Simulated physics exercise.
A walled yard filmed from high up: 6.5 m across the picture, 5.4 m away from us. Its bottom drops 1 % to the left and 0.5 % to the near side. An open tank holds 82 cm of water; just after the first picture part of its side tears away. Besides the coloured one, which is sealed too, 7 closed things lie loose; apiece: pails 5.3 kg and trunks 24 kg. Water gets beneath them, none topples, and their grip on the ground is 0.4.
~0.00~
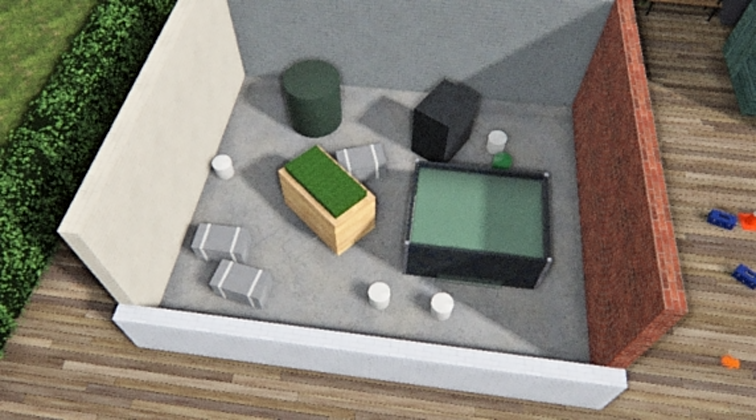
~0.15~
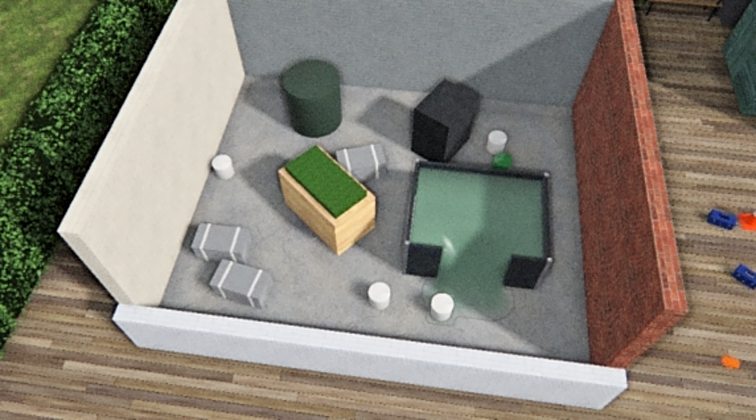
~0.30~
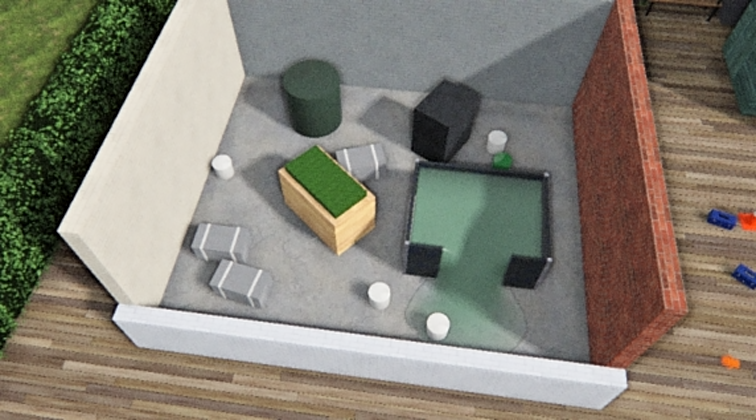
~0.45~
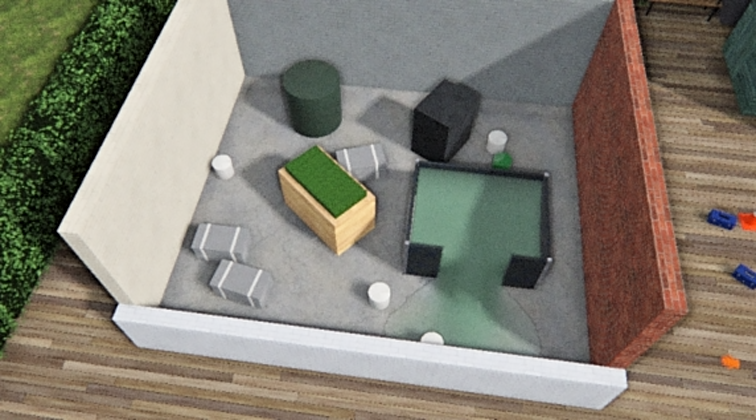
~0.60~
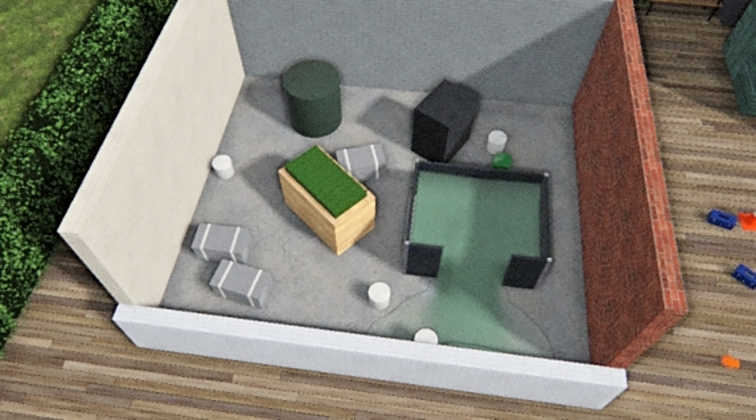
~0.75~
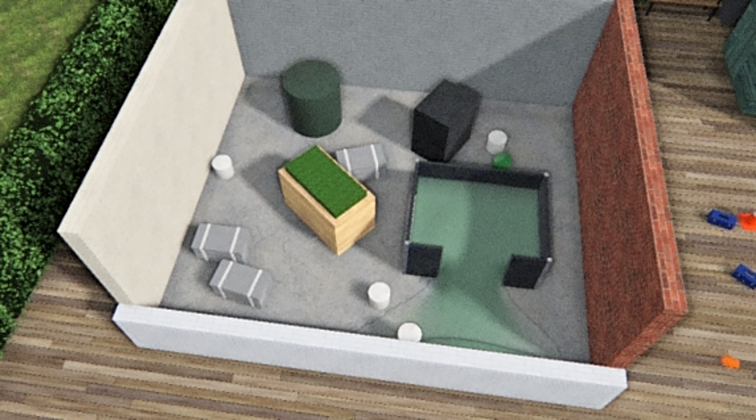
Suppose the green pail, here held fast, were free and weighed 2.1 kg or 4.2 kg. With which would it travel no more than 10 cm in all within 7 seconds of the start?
For it, only the higher weight holds it.
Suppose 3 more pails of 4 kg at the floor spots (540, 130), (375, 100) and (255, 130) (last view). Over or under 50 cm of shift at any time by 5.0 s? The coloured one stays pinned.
In that order: More, short of it, more.
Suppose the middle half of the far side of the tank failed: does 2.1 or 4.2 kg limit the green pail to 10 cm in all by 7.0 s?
In that case neither weight holds it.
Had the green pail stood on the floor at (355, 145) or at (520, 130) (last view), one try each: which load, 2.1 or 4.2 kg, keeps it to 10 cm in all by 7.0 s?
In that order: Neither is enough; neither is enough.
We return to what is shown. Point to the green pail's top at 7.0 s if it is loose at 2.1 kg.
Around (474, 172).
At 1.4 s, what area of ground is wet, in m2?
Some 9.0 m2.
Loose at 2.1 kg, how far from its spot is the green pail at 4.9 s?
Roughly 5 cm.
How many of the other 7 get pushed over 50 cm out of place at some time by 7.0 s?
I count 5.
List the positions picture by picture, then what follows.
The first frame shows the green pail at (503, 160), on the bottom; 2.9 m2 under water; 0 of 8 have shifted.
The second frame shows the green pail at (503, 160) rests on the ground; water covers 3.6 m2; 0 of 8 have shifted.
The third frame shows the green pail at (503, 160) rests on the ground; water covers 4.5 m2; 1 of 8 have shifted.
The fourth frame shows the green pail at (503, 160) rests on the ground; water covers 5.3 m2; 1 of 8 have shifted.
The fifth frame shows the green pail at (503, 160), on the bottom; 5.6 m2 under water; 1 of 8 have shifted.
The sixth frame shows the green pail at (503, 160), on the bottom; 5.8 m2 under water; 1 of 8 have shifted.
After 1.4 s the green pail would be 0 cm from its start with 2.1 kg and 0 cm from its start with 4.2 kg; 0 cm of water round it then.
After 3.1 s the green pail would be 0 cm from its start with 2.1 kg and 0 cm from its start with 4.2 kg; 1 cm of water round it then.
After 4.9 s the green pail would be 6 cm from its start with 2.1 kg and 0 cm from its start with 4.2 kg; 2 cm of water round it then.
After 7.0 s the green pail would be 60 cm from its start with 2.1 kg and 0 cm from its start with 4.2 kg; 3 cm of water round it then.
